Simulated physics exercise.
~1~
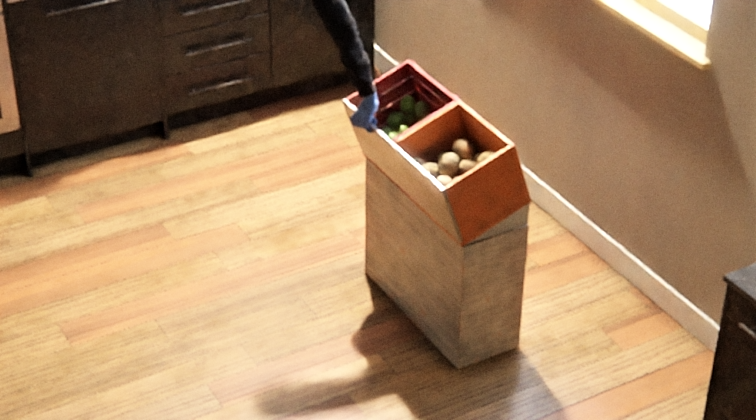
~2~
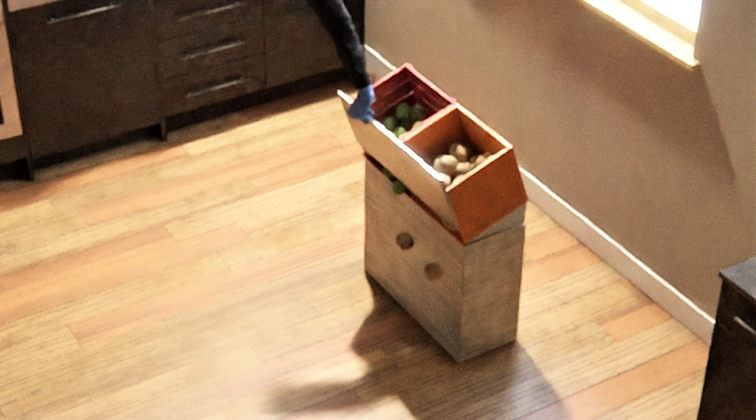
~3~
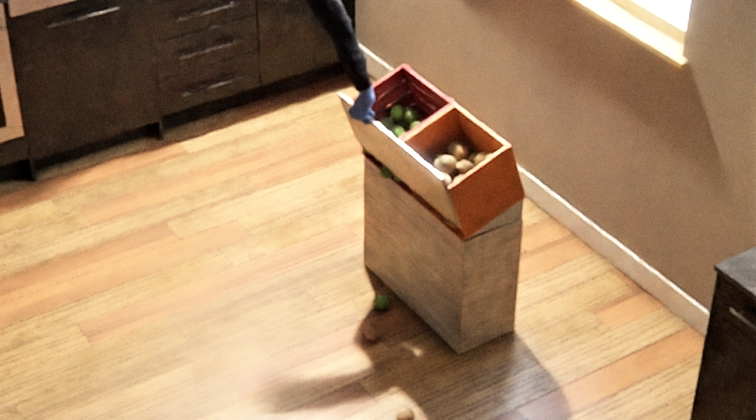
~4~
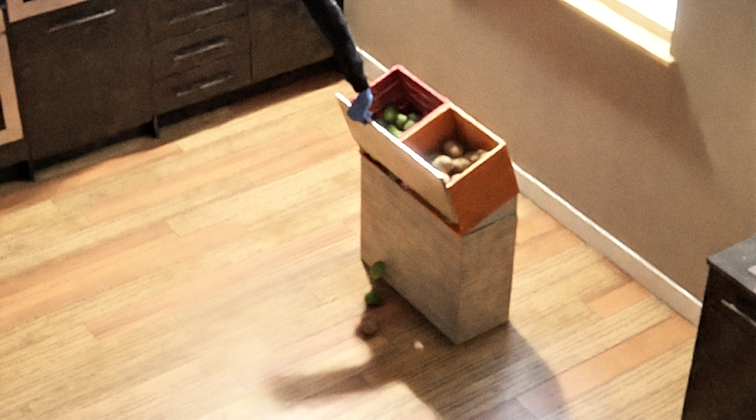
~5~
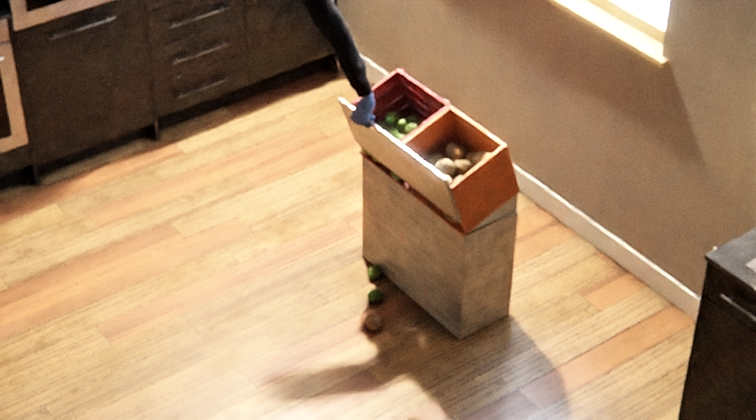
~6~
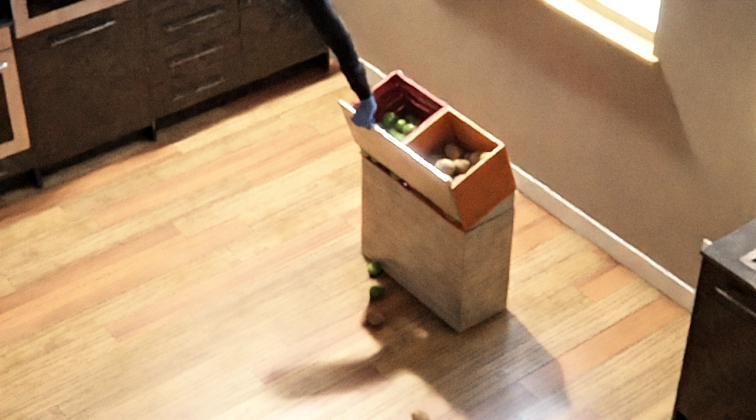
A blue-gloved hand on a dark-sleeved arm lifts the sliding gate along the left side of two open hoppers, one red with green limes, one orange with brown potatoes. Seen from above, they sit tilted on a grey block on a plank floor, between dark cabinets and a bright window. Two potatoes drop past the block's front, and a lime slips out behind them. They reach the floor, and a second lime follows. The hand stays on the raised gate as the camera drifts slightly sideways. At the end, most limes and potatoes remain in their hoppers.
